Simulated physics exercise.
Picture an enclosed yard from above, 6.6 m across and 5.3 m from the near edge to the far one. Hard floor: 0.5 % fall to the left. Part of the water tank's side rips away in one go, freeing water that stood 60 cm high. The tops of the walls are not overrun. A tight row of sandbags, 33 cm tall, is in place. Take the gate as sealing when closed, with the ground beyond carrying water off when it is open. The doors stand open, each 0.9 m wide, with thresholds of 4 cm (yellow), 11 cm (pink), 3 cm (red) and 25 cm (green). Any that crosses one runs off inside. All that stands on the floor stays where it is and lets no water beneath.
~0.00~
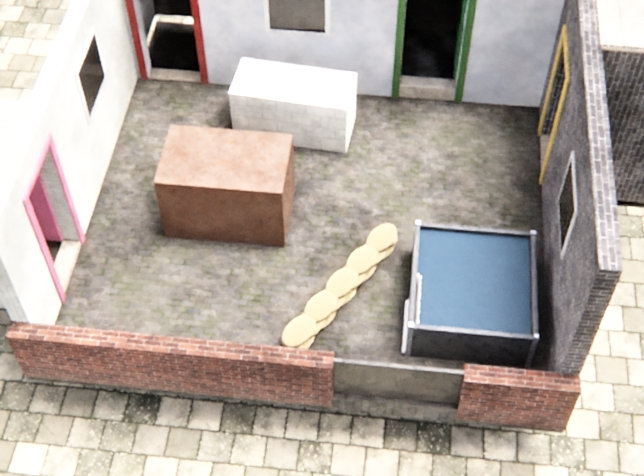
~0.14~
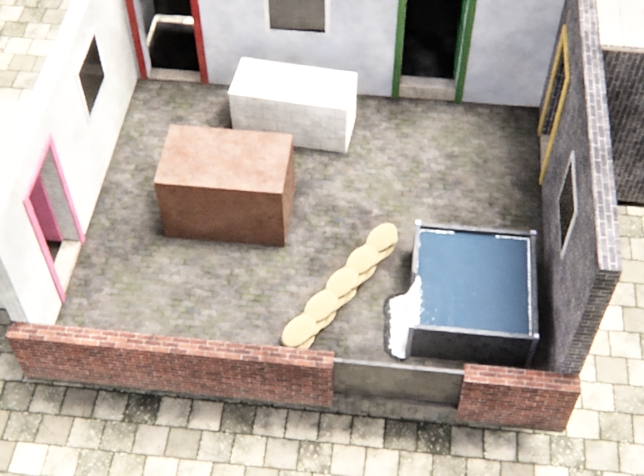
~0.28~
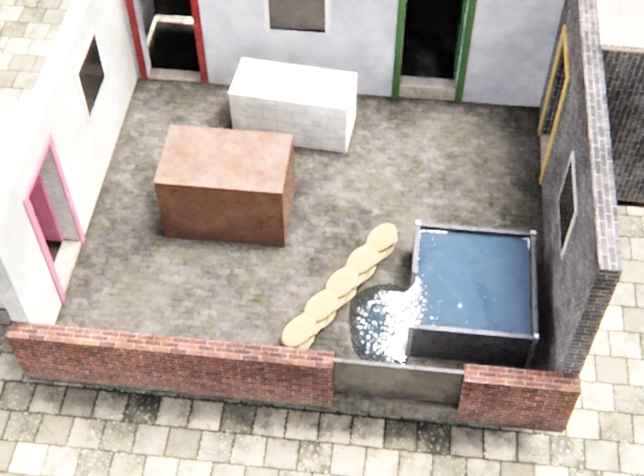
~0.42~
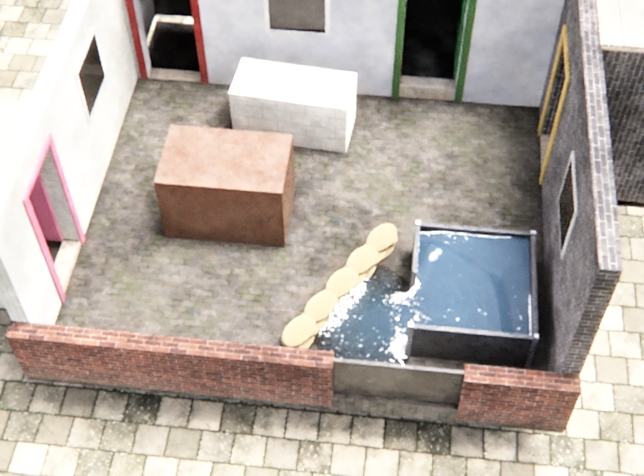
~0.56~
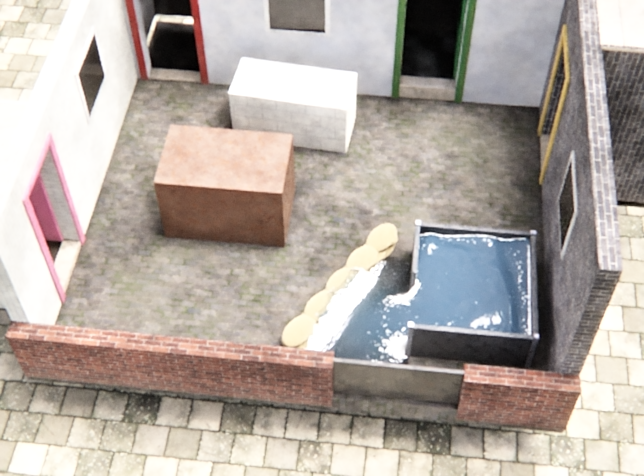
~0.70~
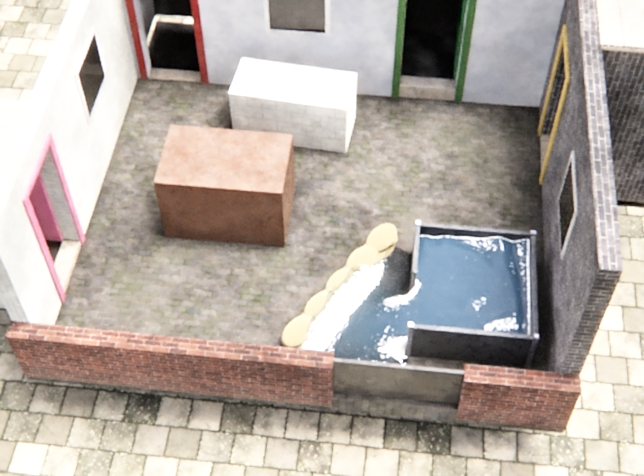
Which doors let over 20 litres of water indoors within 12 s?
Result: At the yellow door the amount let in will fall short of the limit, at the pink door the amount let in will fall short of the limit, at the red door the amount let in will top the limit, at the green door the amount let in will fall short of the limit.
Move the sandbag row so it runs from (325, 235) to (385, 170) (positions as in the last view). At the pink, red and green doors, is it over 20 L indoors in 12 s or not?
Pink exceeded, red exceeded, green within the limit.
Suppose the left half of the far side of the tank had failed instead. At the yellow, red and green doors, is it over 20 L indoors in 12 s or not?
For yellow, too much; for red, too much; for green, too little.
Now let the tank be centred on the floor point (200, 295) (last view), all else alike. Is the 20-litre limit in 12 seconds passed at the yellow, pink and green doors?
Well, yellow ends up inside the mark, pink ends up beyond the mark and green ends up inside the mark.
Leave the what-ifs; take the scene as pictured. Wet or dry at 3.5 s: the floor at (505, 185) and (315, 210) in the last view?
I'd call them drenched and then spared.
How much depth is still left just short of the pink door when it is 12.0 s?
The depth comes to around 4.5 centimetres.
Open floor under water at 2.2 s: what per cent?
Some 30 per cent of the floor is wet.
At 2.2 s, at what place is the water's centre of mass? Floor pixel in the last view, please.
The water's centre sits at about (381, 322).
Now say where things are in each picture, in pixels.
The first frame shows still water, 60 cm deep, in the water tank at (474, 281).
In the second frame, the front is at (397, 298), 0.5 m from the gap at (413, 317); 0.2 m2 of floor is under water; 60 cm left at the back of the water tank.
In the third frame, the front is at (362, 298), 0.8 m from the gap at (413, 319); 0.7 m2 of floor is under water; 60 cm left at the back of the water tank.
In the fourth frame, water pours out at (413, 319) and has run 1.2 m, to (321, 340); typically 9 cm deep outside, 58 cm at the water tank's back.
In the fifth frame, water pours out at (413, 319) and has run 1.6 m, to a hidden place; typically 8 cm deep outside, 51 cm at the water tank's back.
In the sixth frame, water pours out at (413, 319) and has run 2.0 m, to a hidden place; typically 8 cm deep outside, 51 cm at the water tank's back.
After 1.4 s water covers 15 % of the floor and is deepest (44 cm) near (316, 379); yellow door not reached, pink door not reached, red door not reached, green door not reached.
After 2.2 s water covers 30 % of the floor and is deepest (35 cm) near (316, 379); yellow door not reached, pink door not reached, red door not reached, green door not reached.
After 3.5 s water covers 40 % of the floor and is deepest (27 cm) near (527, 399); yellow door not reached, pink door 12 cm at the sill, 5 L in, red door not reached, green door not reached.
After 7.0 s water covers 70 % of the floor and is deepest (15 cm) near (321, 343); yellow door 3 cm at the sill, 1 L in, pink door 6 cm at the sill, 6 L in, red door 6 cm at the sill, 16 L in, green door 6 cm at the sill, 0 L in.
After 12.0 s water covers 95 % of the floor and is deepest (10 cm) near (344, 382); yellow door 3 cm at the sill, 4 L in, pink door 5 cm at the sill, 6 L in, red door 6 cm at the sill, 56 L in, green door 5 cm at the sill, 0 L in.
